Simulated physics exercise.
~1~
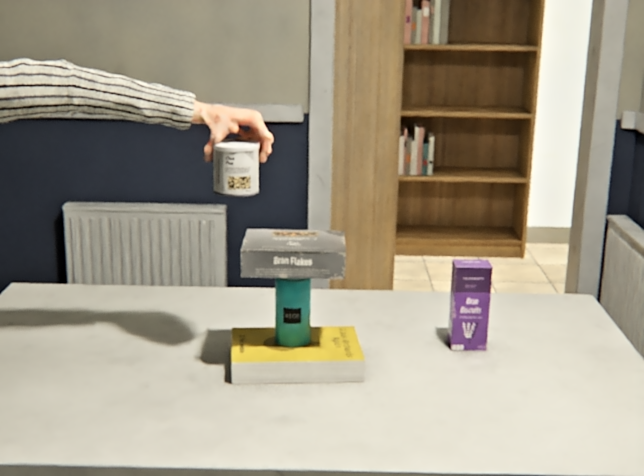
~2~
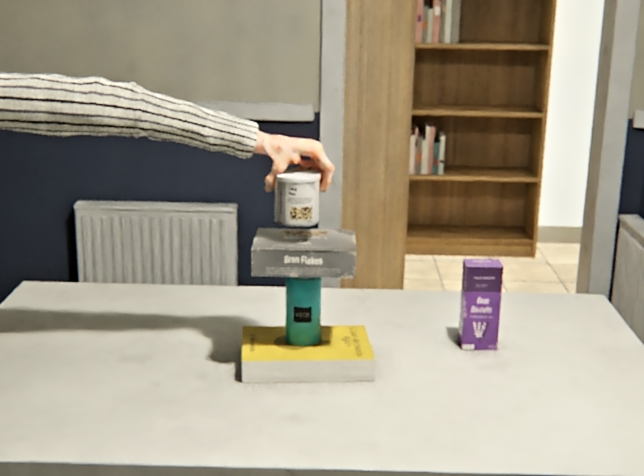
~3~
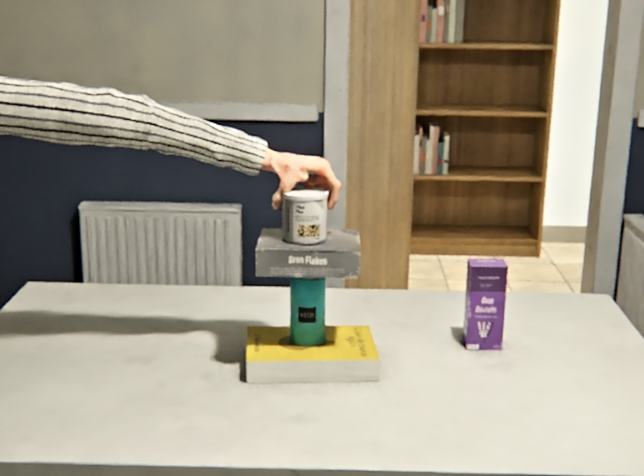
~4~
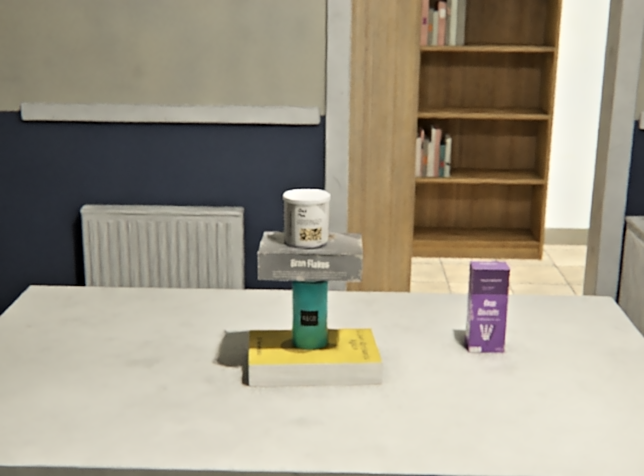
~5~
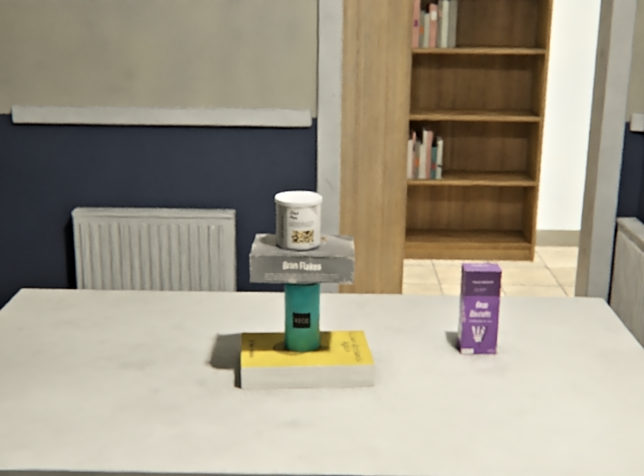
On a pale table in a room with a bookcase behind, a hand carried a white pot rightward and lowered it onto a grey packet atop a turquoise jar and yellow book, then let go and withdrew, and the stack stayed standing beside a purple carton.
